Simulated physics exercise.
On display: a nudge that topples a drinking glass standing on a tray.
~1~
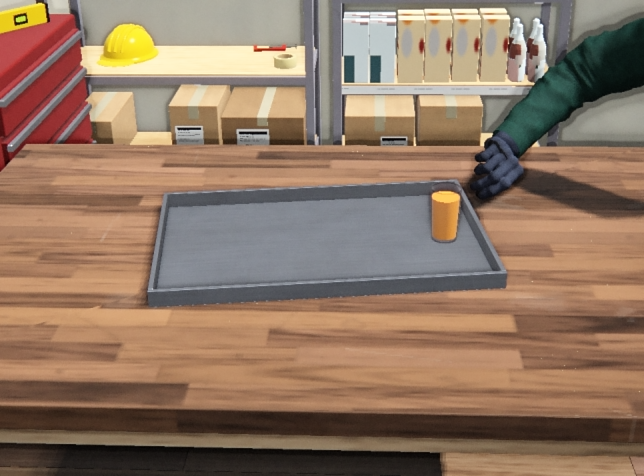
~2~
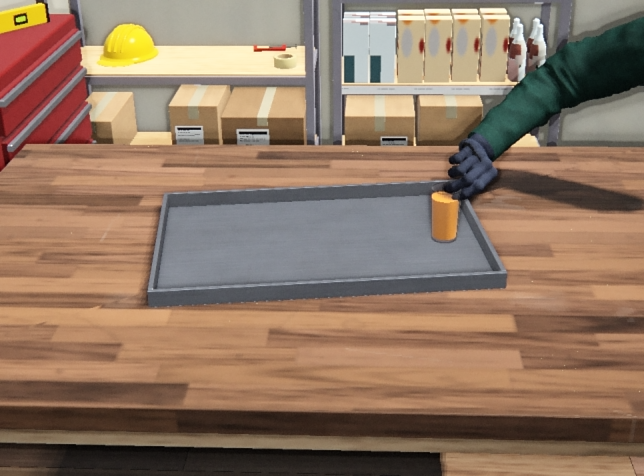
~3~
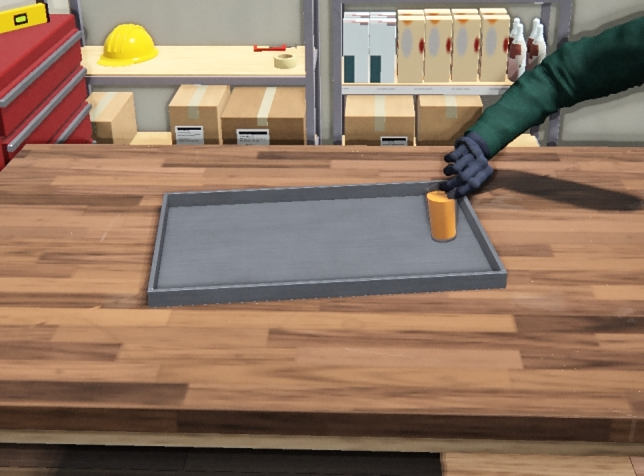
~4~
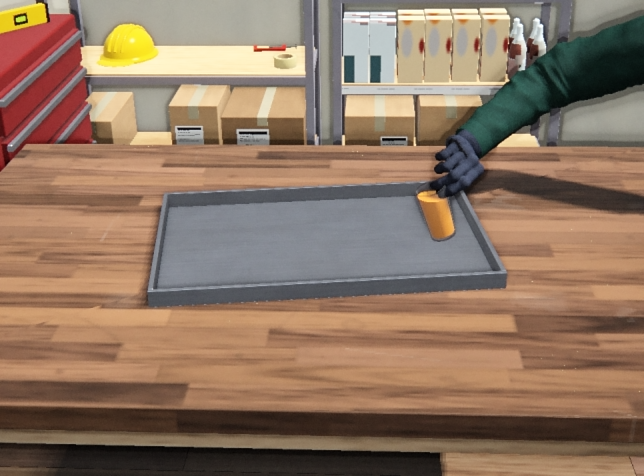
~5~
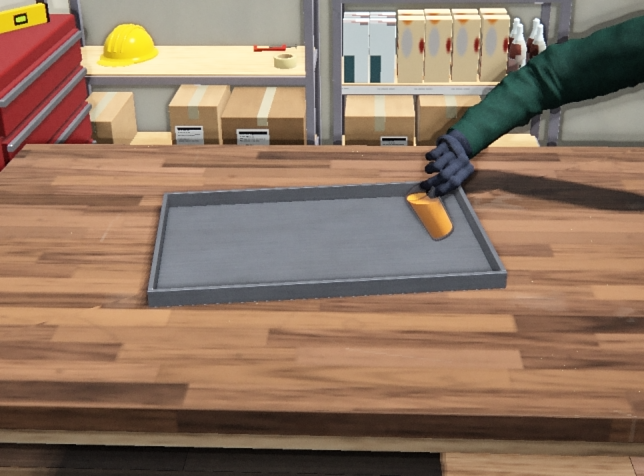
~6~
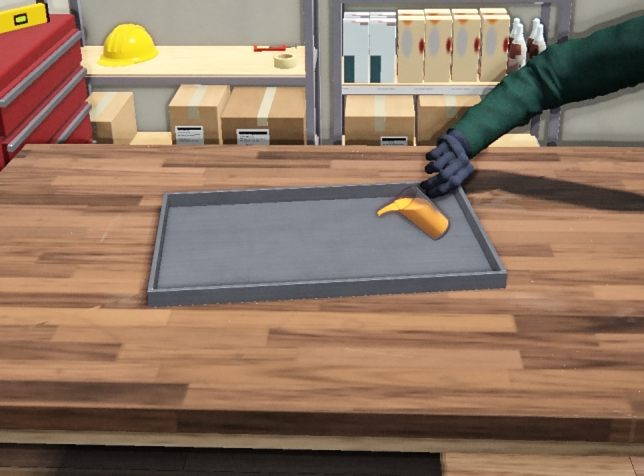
To begin with, a glass of orange liquid stands upright near the right end of a gray tray on a wooden table, a dark-gloved hand beside it. The hand moves left against the glass and pushes its upper part. The glass leans farther left, and orange liquid pours over its rim.
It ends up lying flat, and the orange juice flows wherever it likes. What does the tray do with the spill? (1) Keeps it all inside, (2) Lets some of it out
The answer is 1.
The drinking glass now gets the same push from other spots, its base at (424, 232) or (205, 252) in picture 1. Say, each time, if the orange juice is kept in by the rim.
One: It stays in the tray. Two: It escapes from the tray.
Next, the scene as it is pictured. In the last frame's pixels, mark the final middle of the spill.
At about (248, 261).
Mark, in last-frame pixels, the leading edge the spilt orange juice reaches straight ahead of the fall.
I'd put the tip of it near (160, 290) in the last view.
A moment on, the drinking glass lies in the tray; the puddle covers about as much as a plate; the rim holds it.
Further on, the puddle covers about as much as a tray; the rim holds it.
When it is over, the puddle covers about as much as a tray; the rim holds it.
